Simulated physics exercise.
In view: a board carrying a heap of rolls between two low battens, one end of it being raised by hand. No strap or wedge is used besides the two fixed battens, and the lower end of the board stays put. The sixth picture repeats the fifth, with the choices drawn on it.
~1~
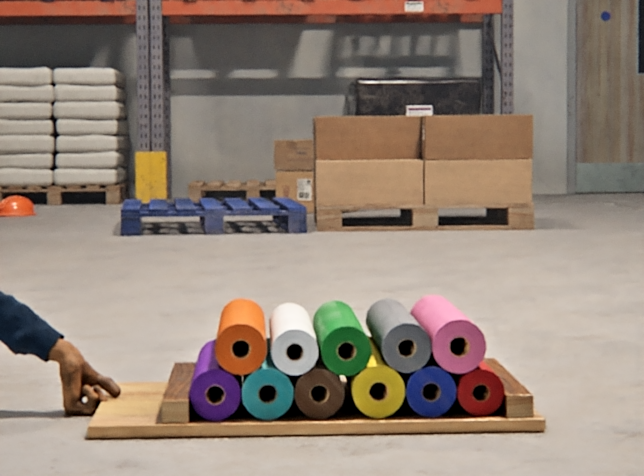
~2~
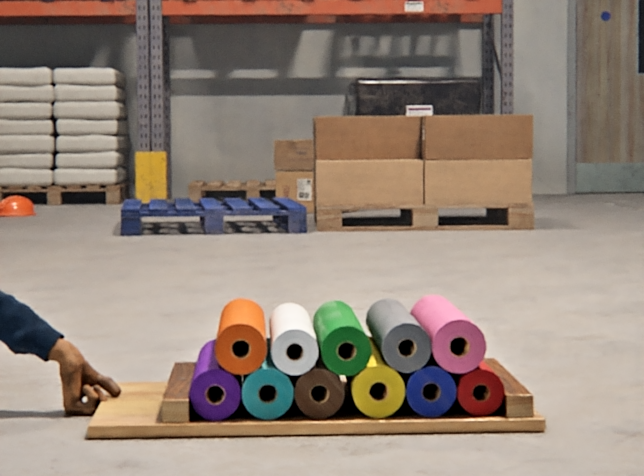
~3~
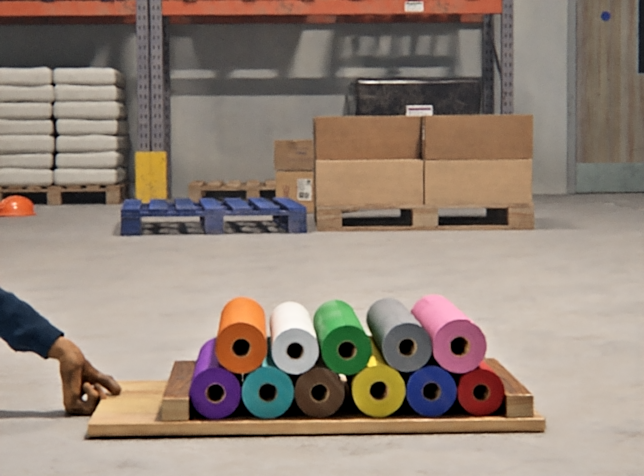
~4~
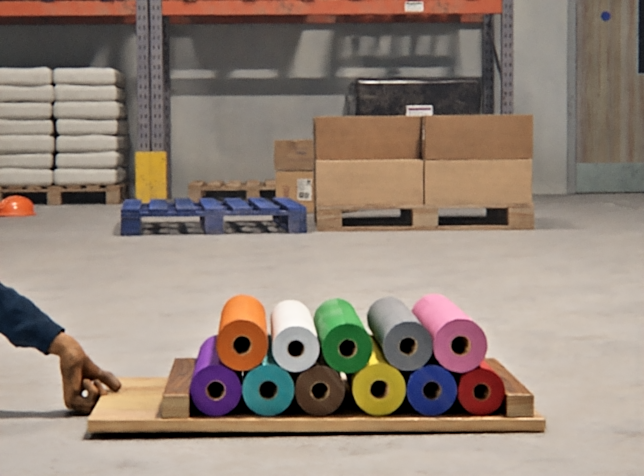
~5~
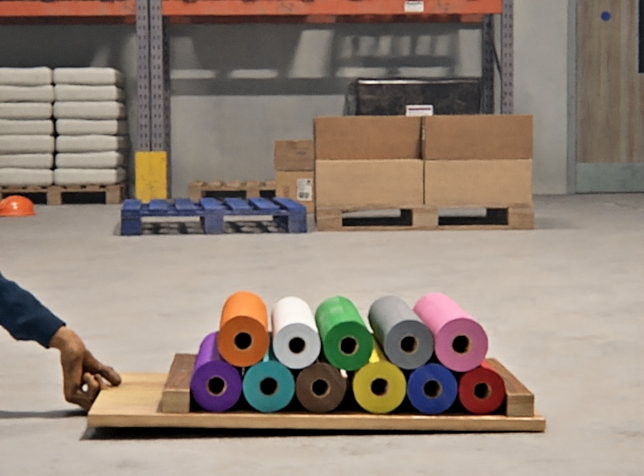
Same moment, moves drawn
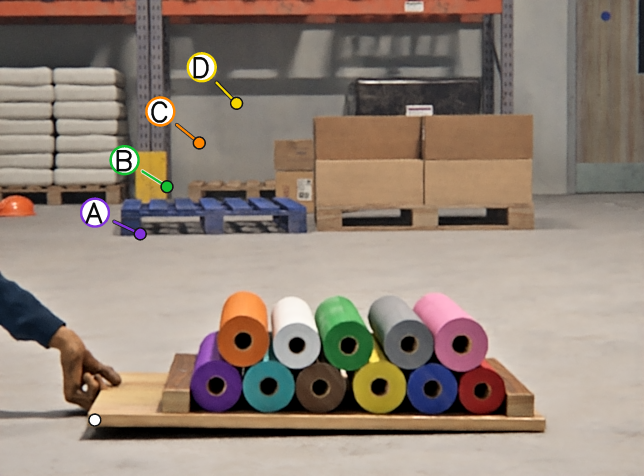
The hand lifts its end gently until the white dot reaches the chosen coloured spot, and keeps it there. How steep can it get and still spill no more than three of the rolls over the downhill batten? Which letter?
The answer is mark A.
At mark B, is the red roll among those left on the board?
Yes.
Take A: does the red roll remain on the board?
The red roll: Yes.
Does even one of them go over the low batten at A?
At A: Yes.
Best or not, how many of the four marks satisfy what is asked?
One of them.
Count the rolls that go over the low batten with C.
With C, five.
On the marked copy, A at (140, 234); B at (167, 187); C at (199, 143); D at (236, 103); the white dot at (95, 420).
With A. Early on, board at 16°.
Further on, board at 26°.
At the end, board at 26°, one over the low batten (pink).
As for the rest, B five over the low batten; C five over the low batten; D five over the low batten.
